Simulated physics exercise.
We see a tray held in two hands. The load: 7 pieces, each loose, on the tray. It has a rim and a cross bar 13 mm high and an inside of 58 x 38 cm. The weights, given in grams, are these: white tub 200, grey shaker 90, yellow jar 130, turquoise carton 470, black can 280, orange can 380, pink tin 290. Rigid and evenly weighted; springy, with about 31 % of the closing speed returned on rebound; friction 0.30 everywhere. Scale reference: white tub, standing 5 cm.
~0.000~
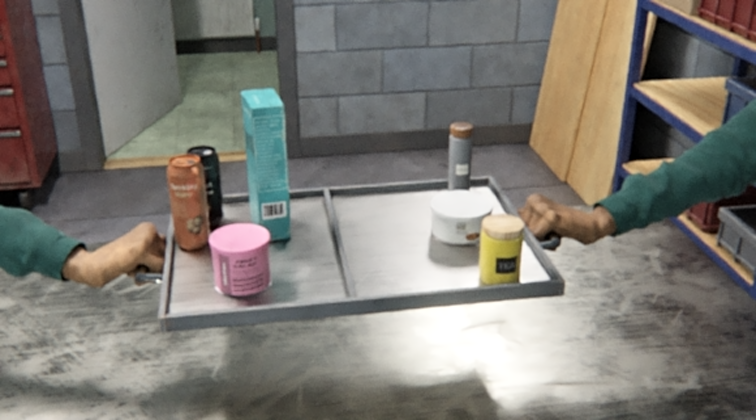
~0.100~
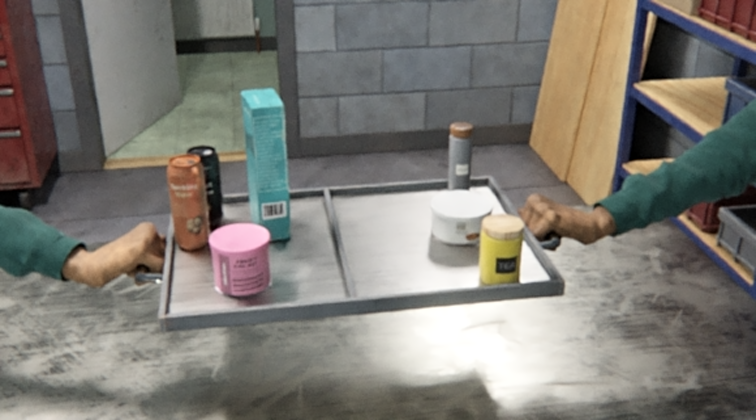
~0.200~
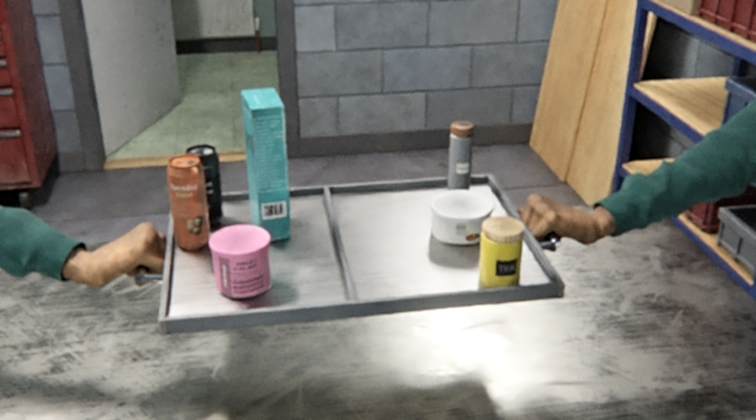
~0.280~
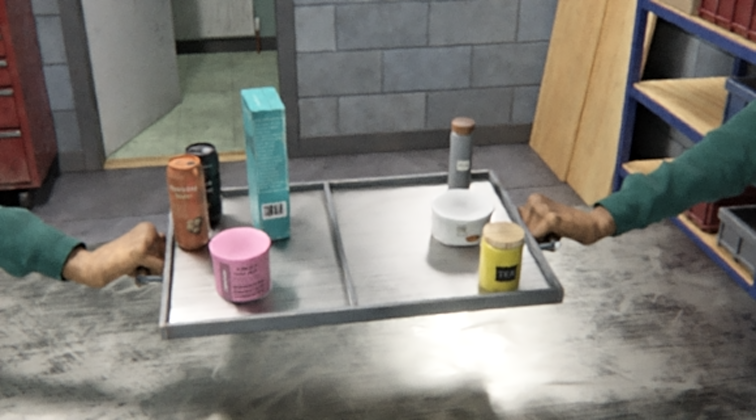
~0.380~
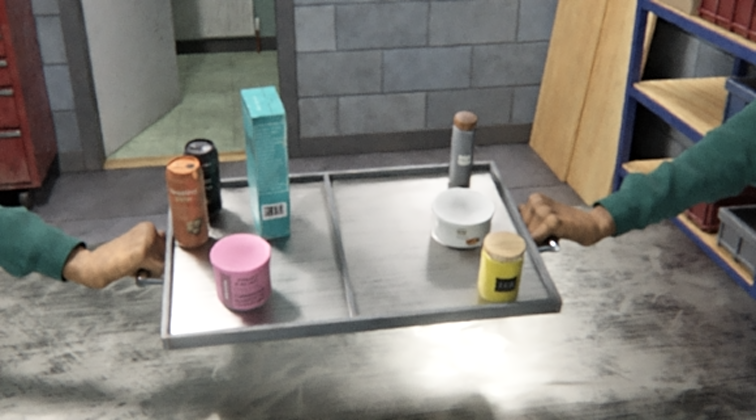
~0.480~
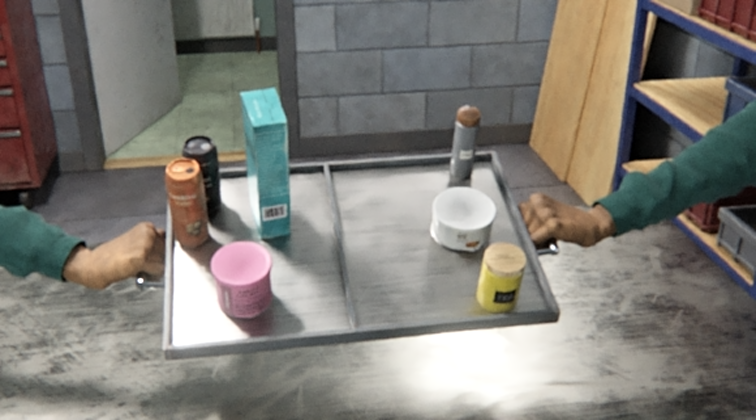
Two hands held a gray tray of loose tubs, cans, a jar, a shaker and a tall turquoise carton level, then gradually tilted its near edge down while the items stayed in their places.
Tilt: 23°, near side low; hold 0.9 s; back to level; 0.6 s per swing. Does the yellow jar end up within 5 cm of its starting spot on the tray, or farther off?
It stays within 5 cm.
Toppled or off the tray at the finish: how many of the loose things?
The count comes out at 4.
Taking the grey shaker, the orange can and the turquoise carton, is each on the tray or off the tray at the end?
The grey shaker is still on the tray; the orange can ends off the tray; the turquoise carton finishes off the tray.
Around 0.88 s, tilt 23°, near edge down; grey shaker on its side; turquoise carton shifted 11 cm; black can shifted 9 cm.
Around 1.18 s, tilt 23°, near edge down; orange can now off the tray; grey shaker on its side; turquoise carton tipped 25° against what carries it.
Around 1.58 s, tilt 23°, near edge down; turquoise carton and black can now off the tray; grey shaker on its side; white tub shifted 10 cm.
Around 1.98 s, tilt 6°, near edge down; grey shaker on its side; white tub shifted 10 cm; pink tin shifted 4 cm.
Finally (2.7 s), off the tray, turquoise carton, black can and orange can; on their side or leaning hard on the tray, grey shaker; not toppled but over 5 cm from the start, white tub; the other 2 still in place (within 5 cm). Final places as that camera would see them, yellow jar near (505, 254).
